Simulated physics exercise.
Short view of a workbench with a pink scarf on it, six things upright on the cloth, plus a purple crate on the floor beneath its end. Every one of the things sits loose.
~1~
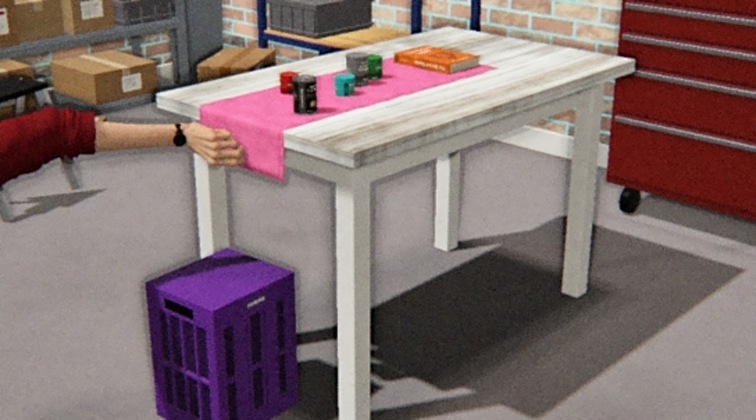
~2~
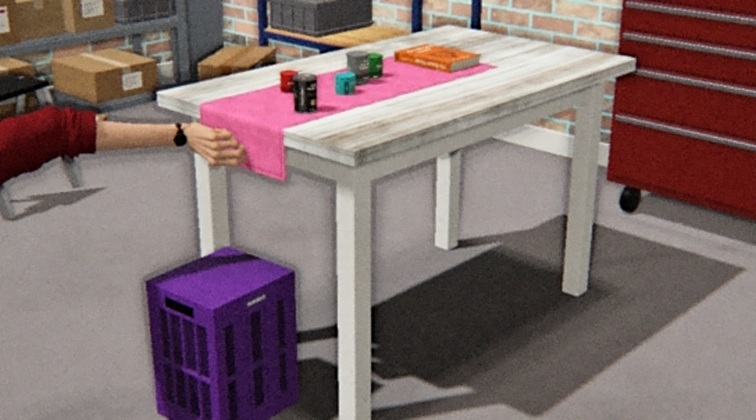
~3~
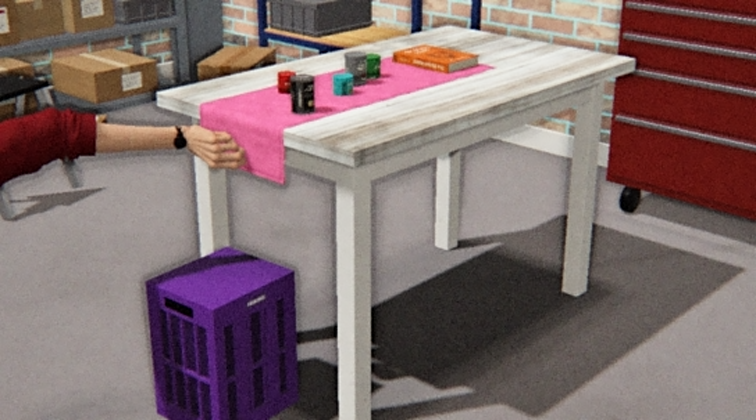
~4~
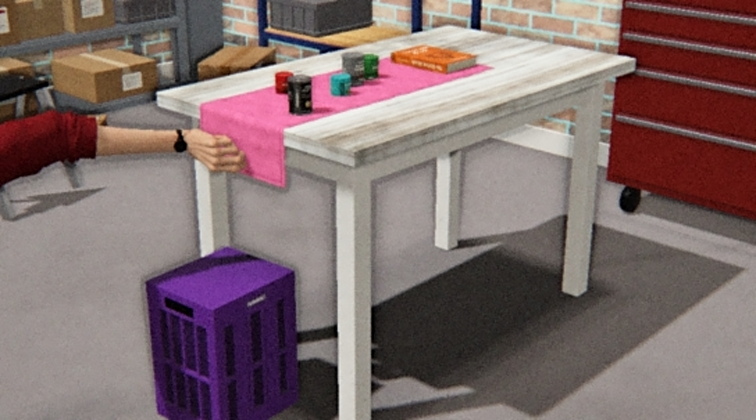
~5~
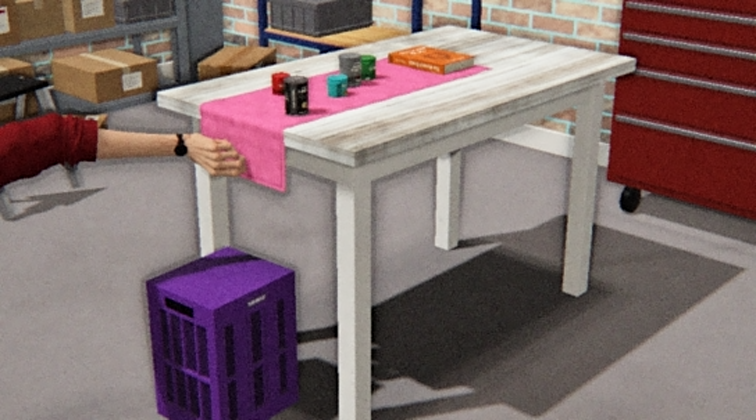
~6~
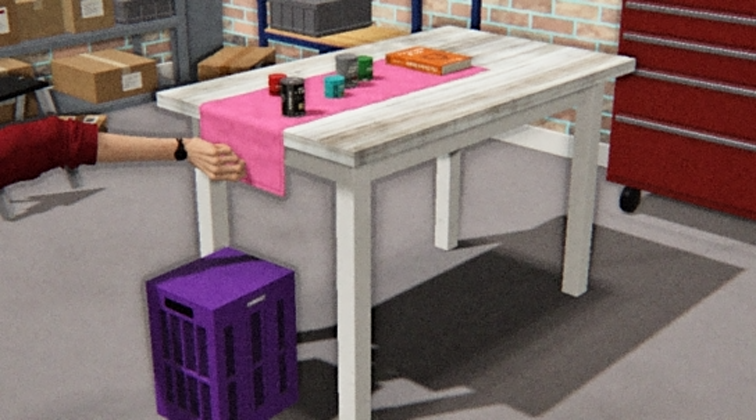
Pink scarf being drawn slowly leftward over a white table's end by a hand, carrying small cans and an orange book along.
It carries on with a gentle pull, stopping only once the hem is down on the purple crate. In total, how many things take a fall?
Two in total.
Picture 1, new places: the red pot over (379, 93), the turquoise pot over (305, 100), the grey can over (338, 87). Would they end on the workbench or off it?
The red pot remains up, the turquoise pot falls, the grey can does not fall.
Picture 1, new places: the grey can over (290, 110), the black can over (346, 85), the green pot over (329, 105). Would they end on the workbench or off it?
Result - grey can lost; black can retained; green pot lost.
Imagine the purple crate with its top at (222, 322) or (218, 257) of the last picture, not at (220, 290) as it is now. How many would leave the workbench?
Then 4, then 1.
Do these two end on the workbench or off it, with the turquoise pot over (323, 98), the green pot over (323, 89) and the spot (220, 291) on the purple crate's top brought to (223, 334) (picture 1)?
First the turquoise pot: It ends off the top. Then the green pot: It ends off the top.
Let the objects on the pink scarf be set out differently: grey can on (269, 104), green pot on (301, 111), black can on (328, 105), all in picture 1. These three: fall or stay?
Grey can: Off. Green pot: Off. Black can: Off.
Soon after, hem near (243, 203); all still up.
After that, hem near (243, 236); black can gone.
And then, hem on the crate; black can and red pot gone.
In the end, hem on the crate; black can and red pot gone. It carries off two.
